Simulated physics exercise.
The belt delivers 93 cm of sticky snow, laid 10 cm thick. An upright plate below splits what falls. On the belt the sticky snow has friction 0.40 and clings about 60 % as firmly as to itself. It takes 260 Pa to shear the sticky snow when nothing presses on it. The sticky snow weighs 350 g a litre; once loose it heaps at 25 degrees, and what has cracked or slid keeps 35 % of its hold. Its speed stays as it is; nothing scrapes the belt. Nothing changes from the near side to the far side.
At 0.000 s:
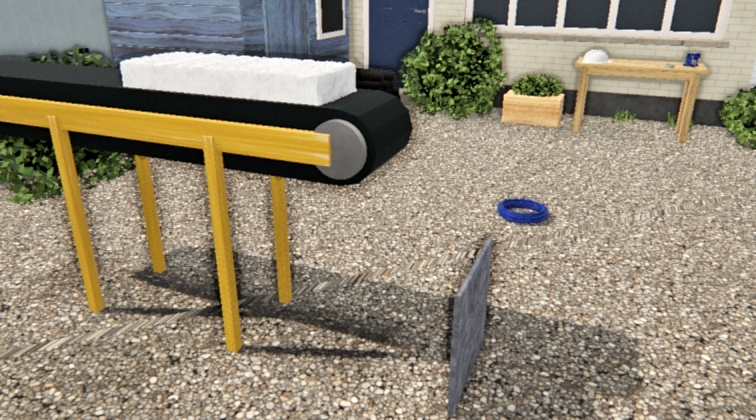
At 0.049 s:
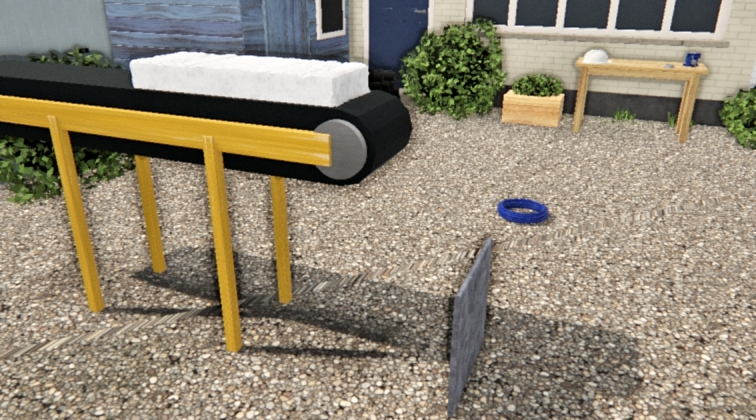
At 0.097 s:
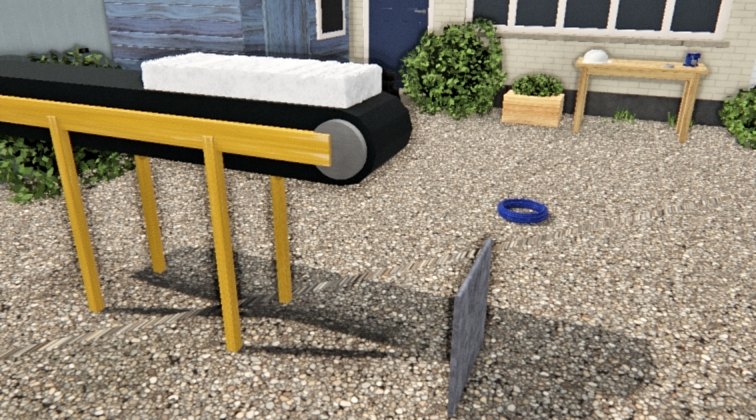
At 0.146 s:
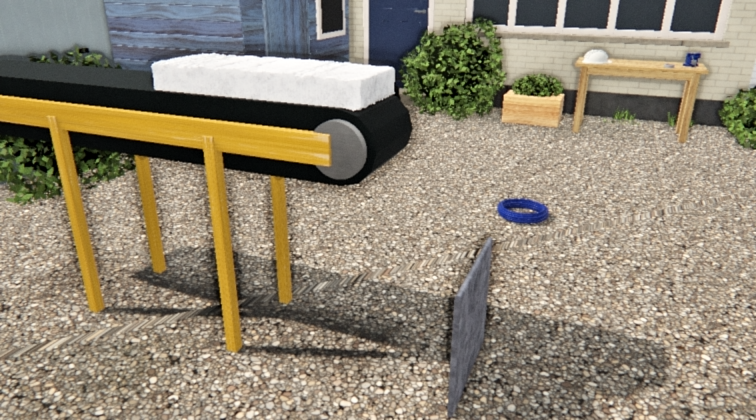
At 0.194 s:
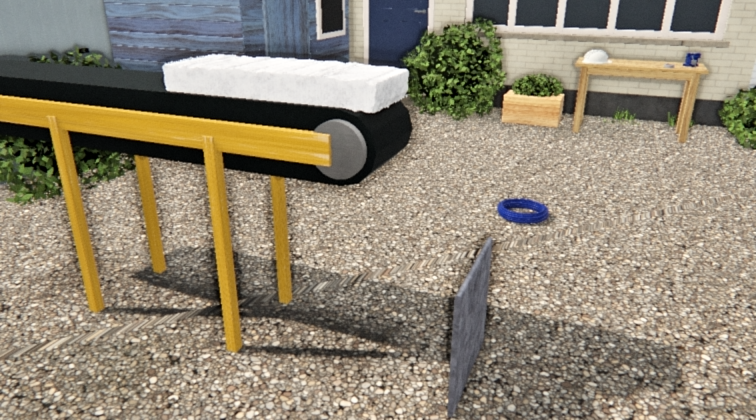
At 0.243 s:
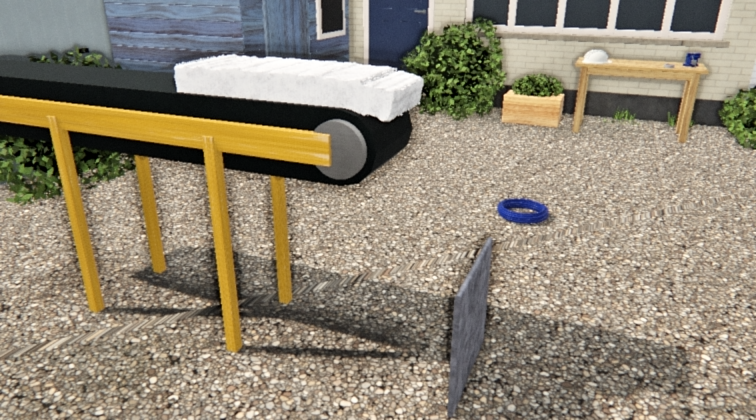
White slab of snow riding a black conveyor belt rightward above a gravel yard, its front edge extending past the end roller and starting to crack.
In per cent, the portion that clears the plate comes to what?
The portion that clears the plate is near 76 %.
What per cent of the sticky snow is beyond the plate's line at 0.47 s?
Near 0 %.
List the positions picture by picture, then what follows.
In the first picture, leading edge of the sticky snow at (317, 93).
In the second picture, leading edge of the sticky snow at (331, 94).
In the third picture, leading edge of the sticky snow at (346, 95), 2 % of it past the top of the roller, in one piece.
In the fourth picture, leading edge of the sticky snow at (360, 95), 8 % of it past the top of the roller, in one piece.
In the fifth picture, leading edge of the sticky snow at (376, 92), 14 % of it past the top of the roller, in one piece.
In the sixth picture, leading edge of the sticky snow at (393, 99), 20 % of it past the top of the roller, cracking.
After 0.47 s, 0 % is beyond the plate's line.
After 0.73 s, 23 % is beyond the plate's line.
After 0.99 s, 49 % is beyond the plate's line.
After 1.26 s, 75 % is beyond the plate's line.
After 2.43 s, at the end, 76 % is beyond the plate's line.
